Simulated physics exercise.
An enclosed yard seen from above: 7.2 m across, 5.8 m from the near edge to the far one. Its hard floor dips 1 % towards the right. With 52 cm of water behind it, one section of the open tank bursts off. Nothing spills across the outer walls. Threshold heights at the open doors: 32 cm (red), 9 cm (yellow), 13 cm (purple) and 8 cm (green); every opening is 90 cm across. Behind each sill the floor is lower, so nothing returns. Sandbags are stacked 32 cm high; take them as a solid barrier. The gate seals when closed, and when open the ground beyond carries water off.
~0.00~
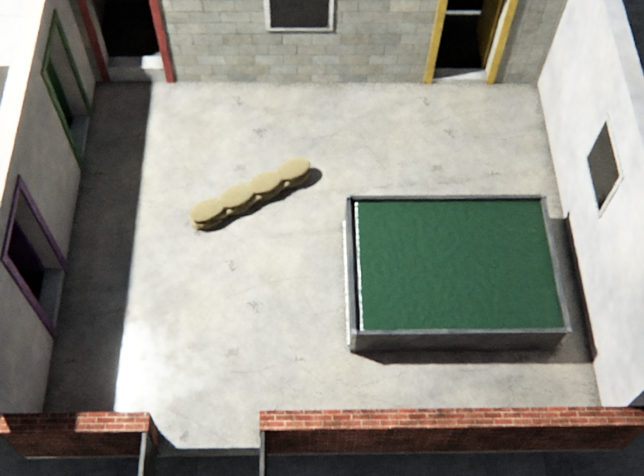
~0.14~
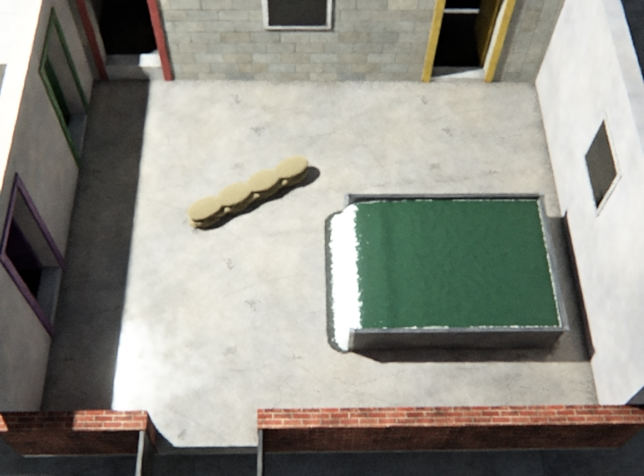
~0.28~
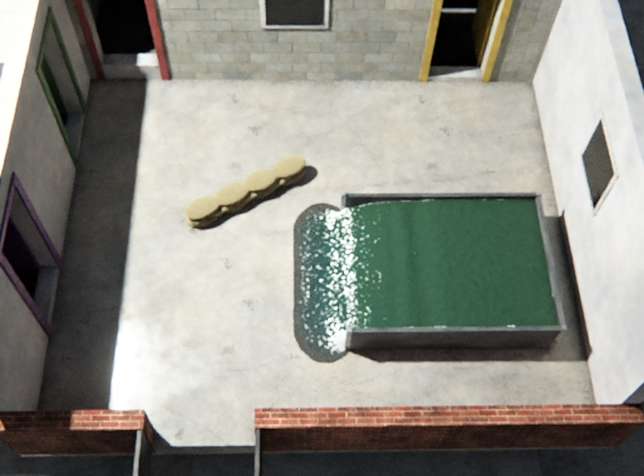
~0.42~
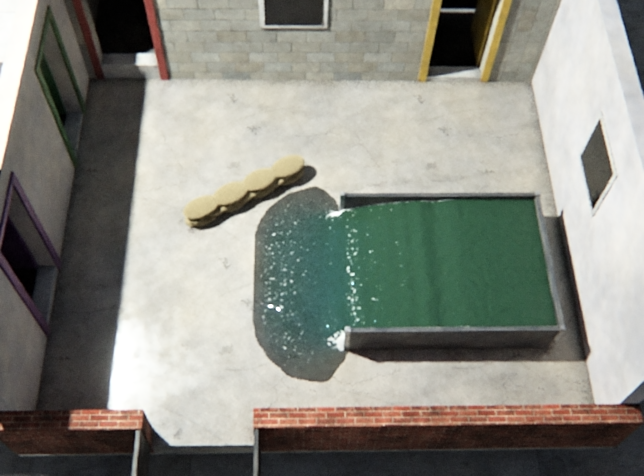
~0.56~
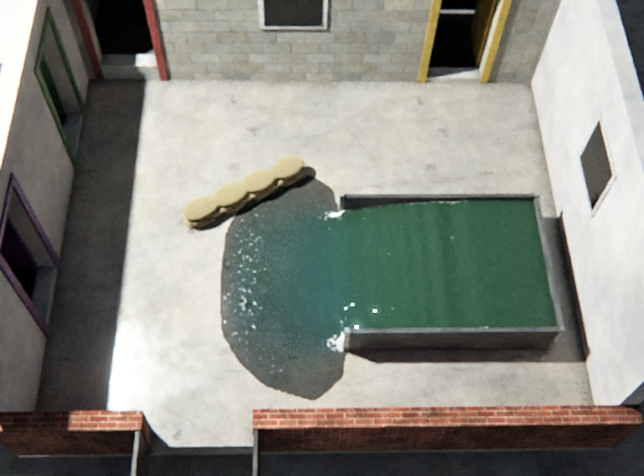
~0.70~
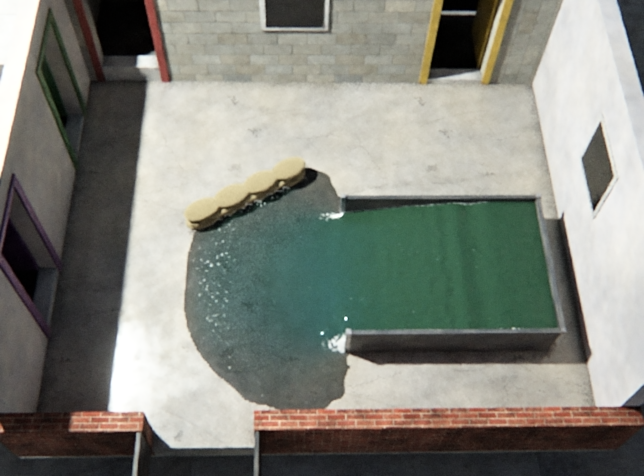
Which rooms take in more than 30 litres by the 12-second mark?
Within that time: At the red door it stays under the limit; at the yellow door it does not reach the limit; at the purple door it goes over the limit; at the green door it keeps below the limit.
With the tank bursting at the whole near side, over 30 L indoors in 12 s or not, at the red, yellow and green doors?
Against that limit: Red below, yellow under, green under.
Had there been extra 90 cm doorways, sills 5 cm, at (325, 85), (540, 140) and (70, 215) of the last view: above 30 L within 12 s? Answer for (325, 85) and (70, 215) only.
In that order: Under, over.
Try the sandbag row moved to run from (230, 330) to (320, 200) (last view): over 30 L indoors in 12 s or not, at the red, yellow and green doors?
Against that limit: Red below, yellow under, green under.
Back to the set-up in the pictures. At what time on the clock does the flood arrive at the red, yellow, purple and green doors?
Arrival: Red 3.4 s, yellow 5.0 s, purple 1.3 s, green 2.4 s.
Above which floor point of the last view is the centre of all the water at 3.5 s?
Around (264, 289).
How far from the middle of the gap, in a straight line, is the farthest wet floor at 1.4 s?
About 4.0 m.
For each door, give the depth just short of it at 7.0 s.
In cm: Red 12, yellow 3, purple 8, green 4.
After 1.4 s water covers 30 % of the floor and is deepest (24 cm) near (244, 212); red door not reached, yellow door not reached, purple door 10 cm at the sill, 0 L in, green door not reached.
After 2.2 s water covers 40 % of the floor and is deepest (30 cm) near (34, 430); red door not reached, yellow door not reached, purple door 26 cm at the sill, 19 L in, green door not reached.
After 3.5 s water covers 50 % of the floor and is deepest (32 cm) near (37, 416); red door 5 cm at the sill, 0 L in, yellow door not reached, purple door 25 cm at the sill, 93 L in, green door 5 cm at the sill, 0 L in.
After 7.0 s water covers 85 % of the floor and is deepest (12 cm) near (89, 96); red door 12 cm at the sill, 0 L in, yellow door 3 cm at the sill, 0 L in, purple door 8 cm at the sill, 153 L in, green door 4 cm at the sill, 0 L in.
After 12.0 s water covers 95 % of the floor and is deepest (13 cm) near (566, 311); red door 4 cm at the sill, 0 L in, yellow door 8 cm at the sill, 0 L in, purple door 2 cm at the sill, 153 L in, green door 4 cm at the sill, 0 L in.
